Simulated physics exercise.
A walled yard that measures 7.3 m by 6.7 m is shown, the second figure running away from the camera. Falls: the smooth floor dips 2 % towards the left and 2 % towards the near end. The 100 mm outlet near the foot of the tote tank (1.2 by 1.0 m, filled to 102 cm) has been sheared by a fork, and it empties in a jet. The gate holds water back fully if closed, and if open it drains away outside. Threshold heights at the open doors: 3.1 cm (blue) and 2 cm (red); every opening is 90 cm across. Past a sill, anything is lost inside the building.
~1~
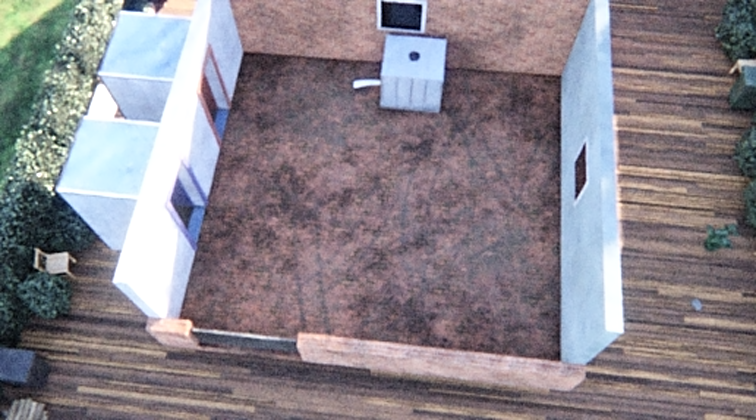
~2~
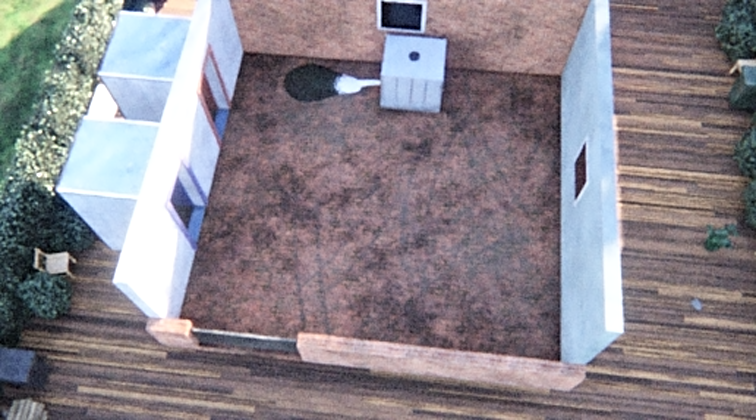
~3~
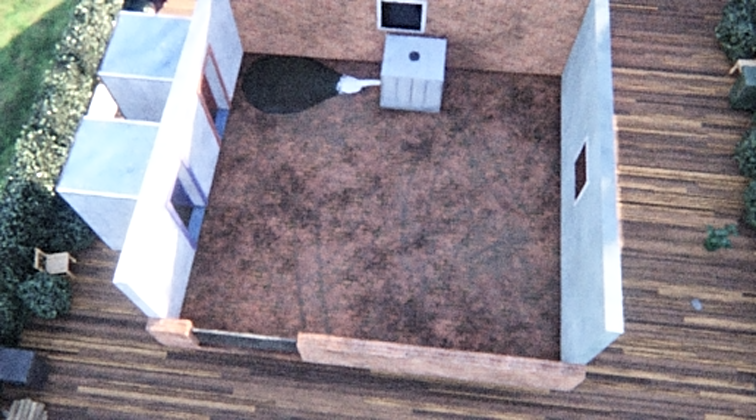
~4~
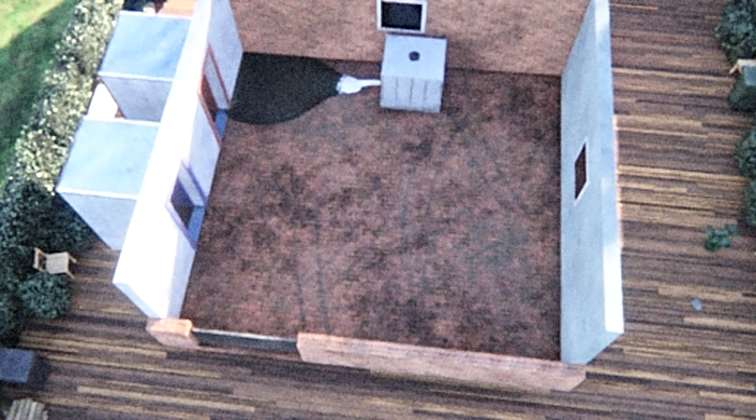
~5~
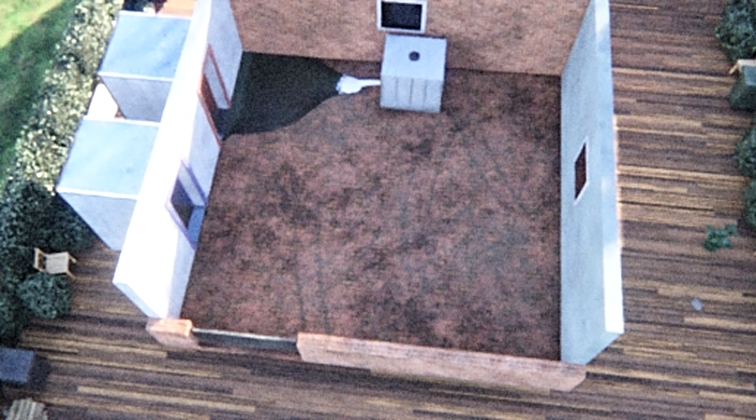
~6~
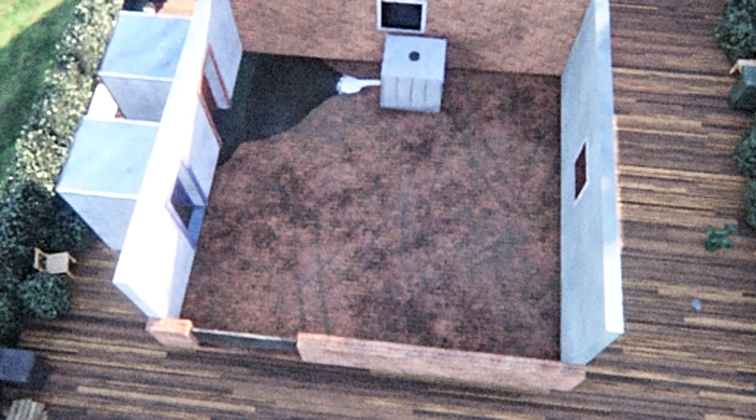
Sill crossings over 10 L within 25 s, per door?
Blue door: Under; red door: Over.
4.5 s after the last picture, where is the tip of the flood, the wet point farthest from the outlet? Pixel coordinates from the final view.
Around pixel (176, 331).
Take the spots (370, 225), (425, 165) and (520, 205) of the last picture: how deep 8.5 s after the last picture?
Around 0.0 cm, 0.0 cm and 0.0 cm.
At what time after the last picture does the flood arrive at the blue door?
Blue door, 1.6 seconds.
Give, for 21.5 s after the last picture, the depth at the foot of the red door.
The depth there is around 3.5 cm.
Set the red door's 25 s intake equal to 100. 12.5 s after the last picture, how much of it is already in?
Roughly 60 percent.
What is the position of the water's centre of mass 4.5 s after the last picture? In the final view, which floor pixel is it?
Roughly (247, 140).
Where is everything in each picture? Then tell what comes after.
In the first frame, the jet has just started at (372, 83); the ground is still dry.
The second frame shows from the spout at (372, 83) the water has spread over 1.1 m2; its tip is at (288, 76), and it is 1.4 cm deep on average.
The third frame shows from the spout at (372, 83) the water has spread over 2.8 m2; its tip is at (244, 83), and it is 1.2 cm deep on average.
The fourth frame shows from the spout at (372, 83) the water has spread over 3.7 m2; its tip is at (227, 111), and it is 1.2 cm deep on average.
The fifth frame shows from the spout at (372, 83) the water has spread over 4.1 m2; its tip is at (215, 126), and it is 1.2 cm deep on average.
The sixth frame shows from the spout at (372, 83) the water has spread over 4.5 m2; its tip is at (216, 166), and it is 1.2 cm deep on average.
Then, 1.5 s after the last picture water covers 10 % of the floor and is deepest (7 cm) near (239, 70); blue door not reached, red door 3.6 cm at the sill, 4 L in.
Then, 4.5 s after the last picture water covers 20 % of the floor and is deepest (7 cm) near (238, 76); blue door 2.6 cm at the sill, 0 L in, red door 3.7 cm at the sill, 13 L in.
Then, 8.5 s after the last picture water covers 25 % of the floor and is deepest (9 cm) near (176, 331); blue door 2.8 cm at the sill, 0 L in, red door 3.6 cm at the sill, 26 L in.
Then, 12.5 s after the last picture water covers 30 % of the floor and is deepest (10 cm) near (176, 331); blue door 2.8 cm at the sill, 0 L in, red door 3.5 cm at the sill, 37 L in.
Then, 21.5 s after the last picture water covers 35 % of the floor and is deepest (11 cm) near (176, 331); blue door 4.2 cm at the sill, 2 L in, red door 3.4 cm at the sill, 59 L in.
